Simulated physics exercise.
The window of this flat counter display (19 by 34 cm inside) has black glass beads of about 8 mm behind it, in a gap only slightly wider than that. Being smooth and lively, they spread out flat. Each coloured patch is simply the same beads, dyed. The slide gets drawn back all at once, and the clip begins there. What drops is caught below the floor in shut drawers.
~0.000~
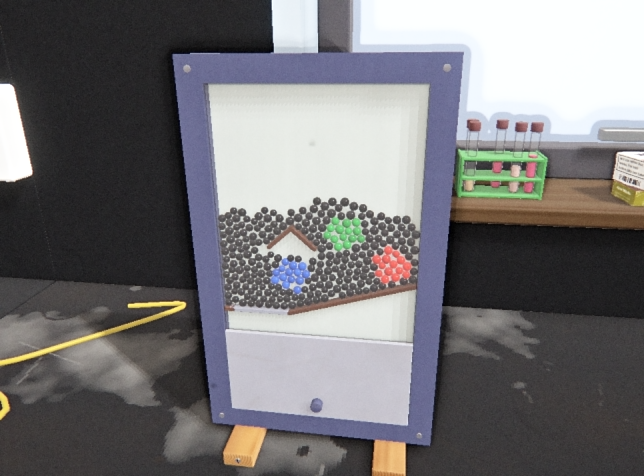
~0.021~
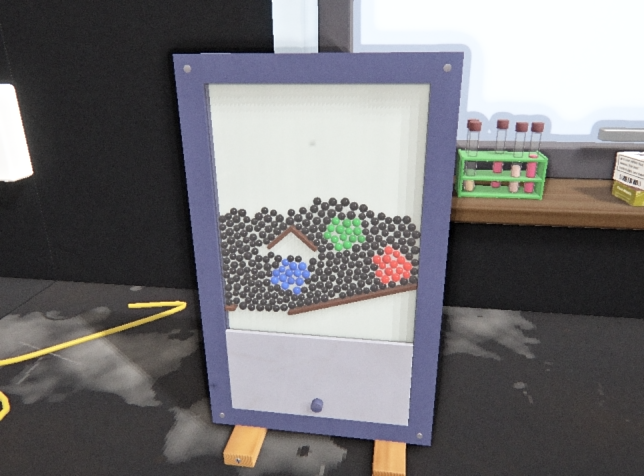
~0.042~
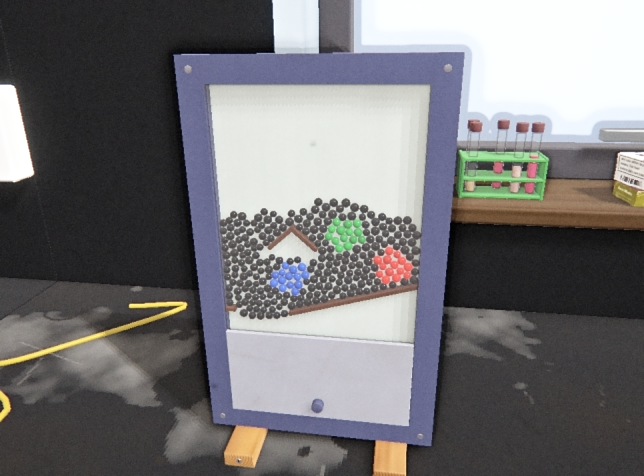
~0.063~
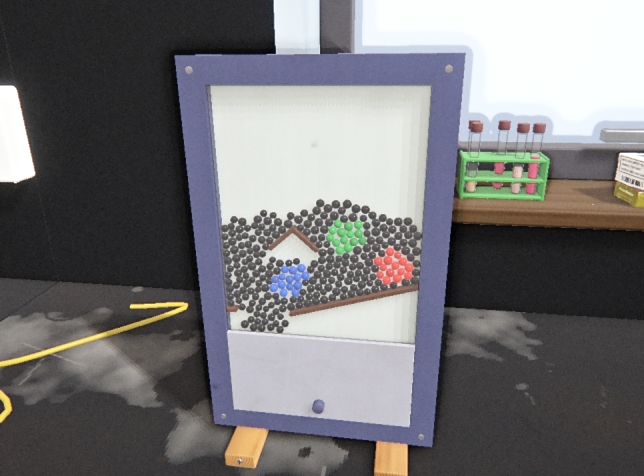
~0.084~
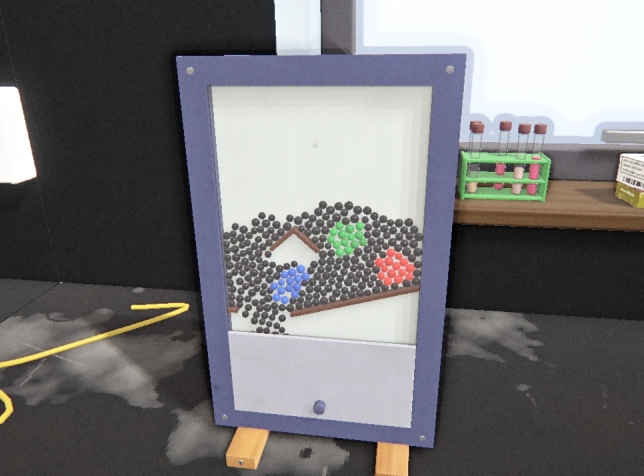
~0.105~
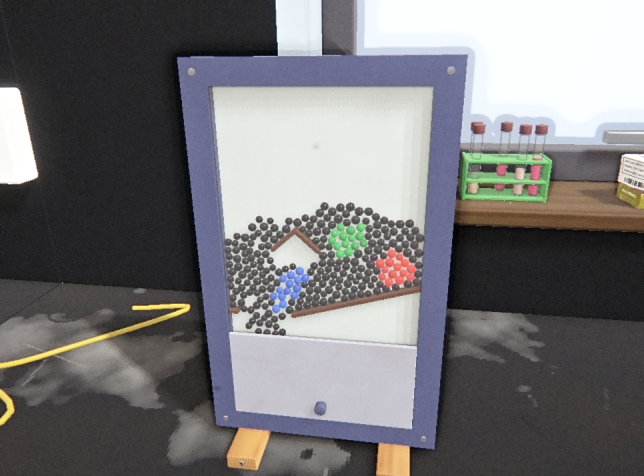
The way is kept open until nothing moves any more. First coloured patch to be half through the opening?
The blue one.
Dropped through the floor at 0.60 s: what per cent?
Around 70 %.
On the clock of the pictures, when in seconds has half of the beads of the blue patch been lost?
I'd put it near 0.2 seconds.
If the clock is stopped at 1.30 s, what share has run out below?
About 100 %.
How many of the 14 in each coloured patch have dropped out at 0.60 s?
The green patch has 8 out, the red patch 0, the blue patch 14.
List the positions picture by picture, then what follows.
The first frame shows about 270 beads; beads centred (313, 262); green patch (344, 234); red patch (392, 266); blue patch (290, 275); slide (232, 307) to (293, 312).
The second frame shows beads centred (313, 262); 0 out.
The third frame shows beads centred (313, 263); 6 out.
The fourth frame shows beads centred (314, 264); 14 out.
The fifth frame shows beads centred (314, 265); 24 out.
The sixth frame shows beads centred (314, 266); 32 out; green patch (347, 240); red patch (395, 269); blue patch (288, 289); wall ends (294, 314) to (424, 287), (274, 248) to (319, 251).
After 0.26 s, 30 % are out; out of 14, green 0, red 0, blue 8.
After 0.60 s, 70 % are out; out of 14, green 9, red 0, blue 14.
After 1.30 s, 100 % are out; out of 14, green 14, red 14, blue 14.
At rest by 1.6 s, 100 % are out; out of 14, green 14, red 14, blue 14; half out at green 0.58 s, red 0.97 s, blue 0.23 s.
